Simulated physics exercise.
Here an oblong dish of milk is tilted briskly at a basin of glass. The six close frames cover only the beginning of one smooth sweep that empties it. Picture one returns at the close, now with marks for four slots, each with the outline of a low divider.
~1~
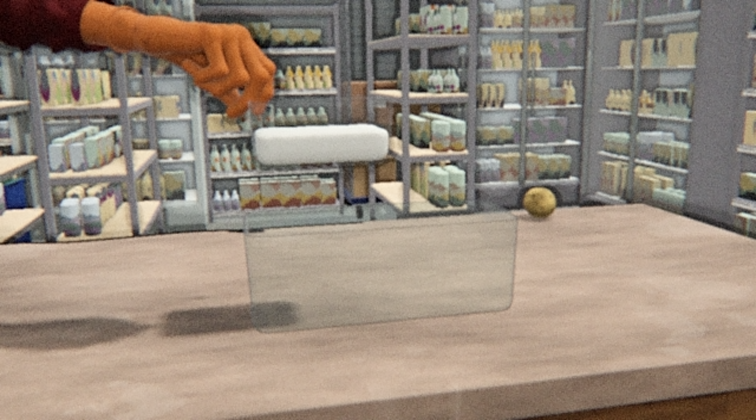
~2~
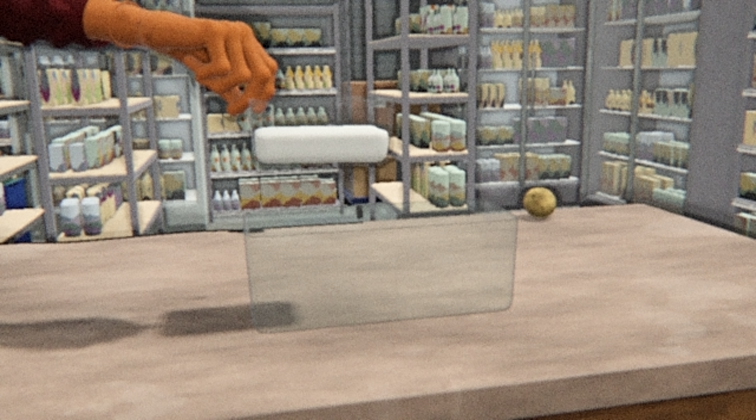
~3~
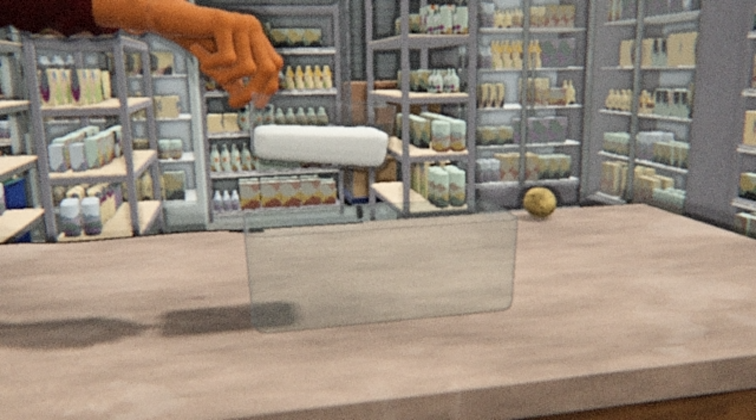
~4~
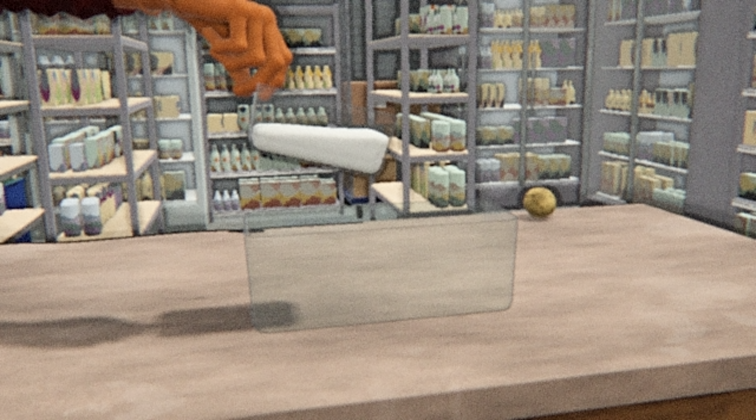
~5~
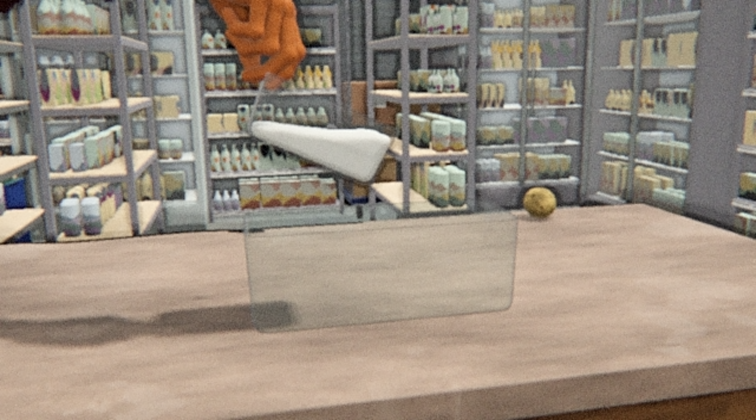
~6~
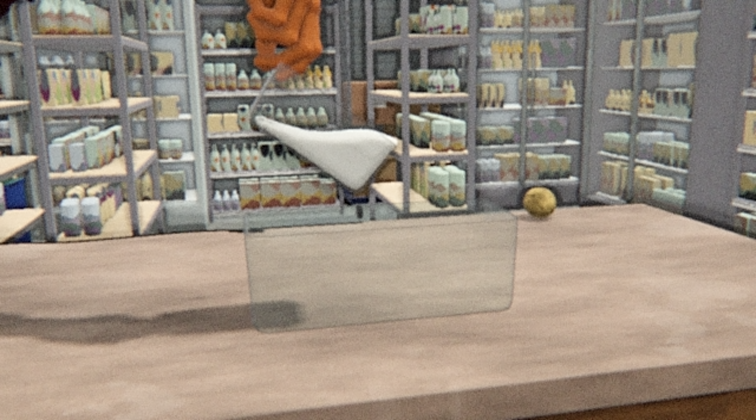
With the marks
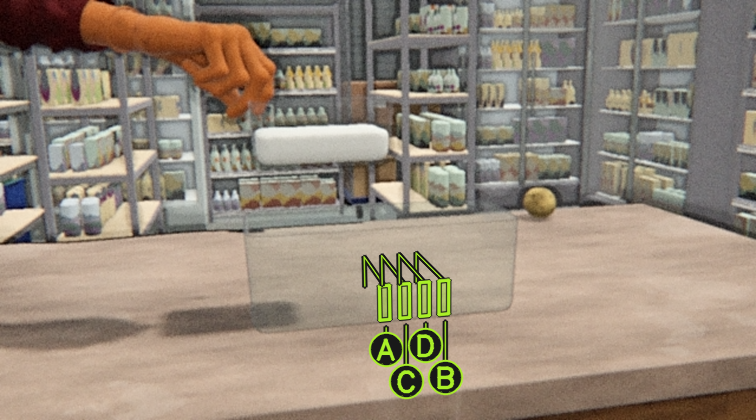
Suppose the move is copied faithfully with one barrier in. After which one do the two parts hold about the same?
Place D.
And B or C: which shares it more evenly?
That is place C.
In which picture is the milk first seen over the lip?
In picture 6.
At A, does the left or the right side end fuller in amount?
The right side.
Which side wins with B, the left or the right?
More ends on the left.
On the marked copy, A at (386, 327); B at (445, 321); C at (406, 325); D at (425, 323).
With A, about 9 % ends left of the wall and 91 % right of it.
With B, about 76 % ends left of the wall and 23 % right of it.
With C, about 33 % ends left of the wall and 67 % right of it.
With D, about 47 % ends left of the wall and 52 % right of it.
